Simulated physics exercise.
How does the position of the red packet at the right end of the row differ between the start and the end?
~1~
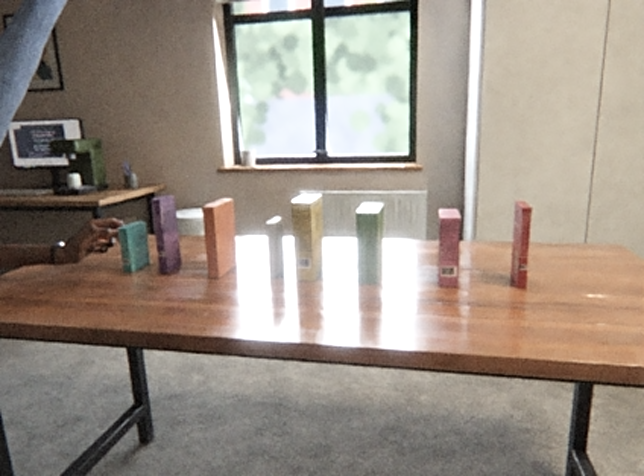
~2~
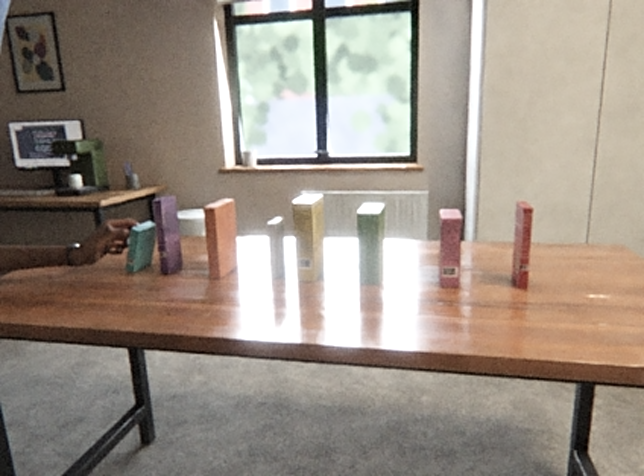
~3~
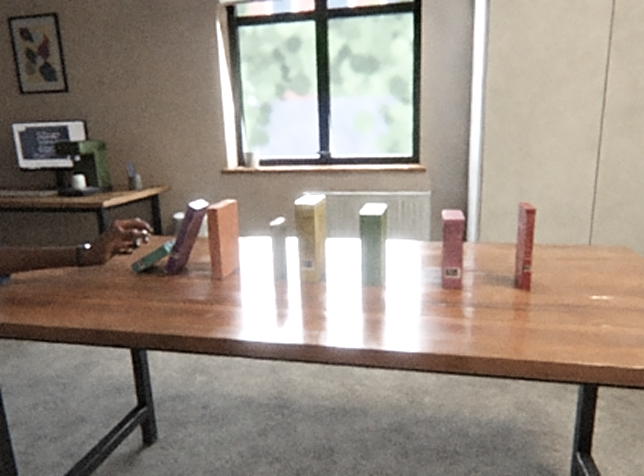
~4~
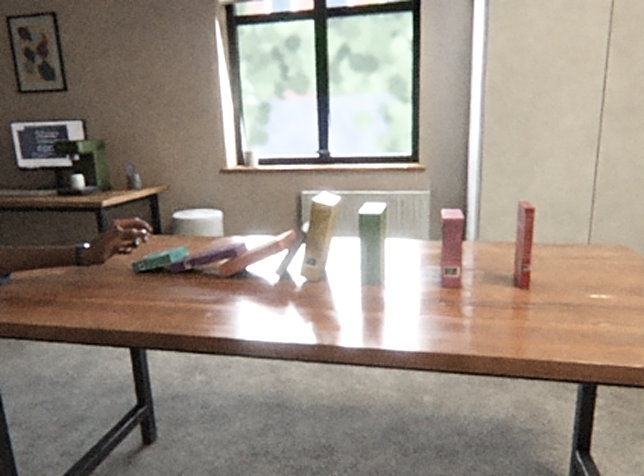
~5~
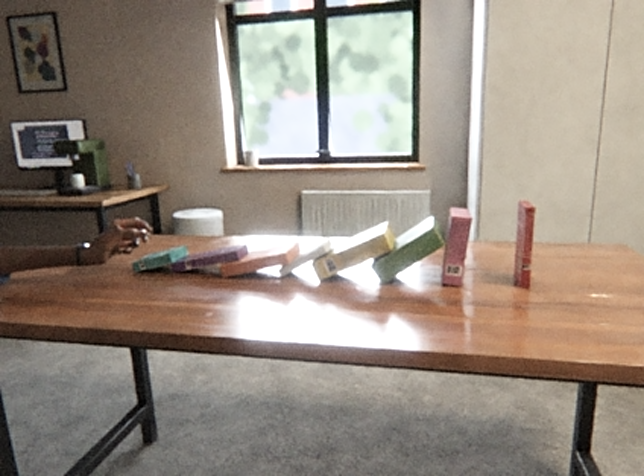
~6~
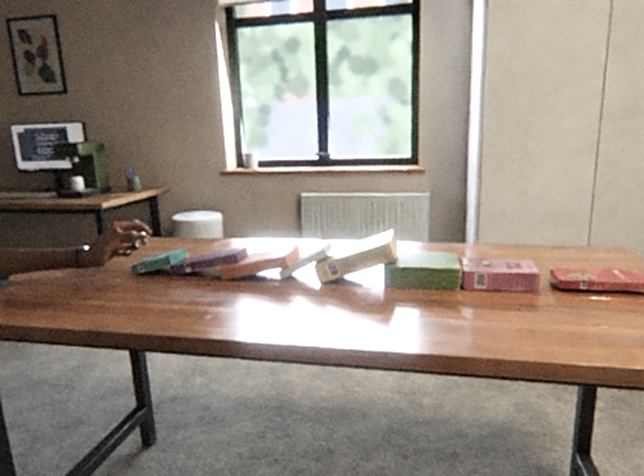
At the start the red packet stands upright on the table, and at the end it lies on its side, farther to the right.
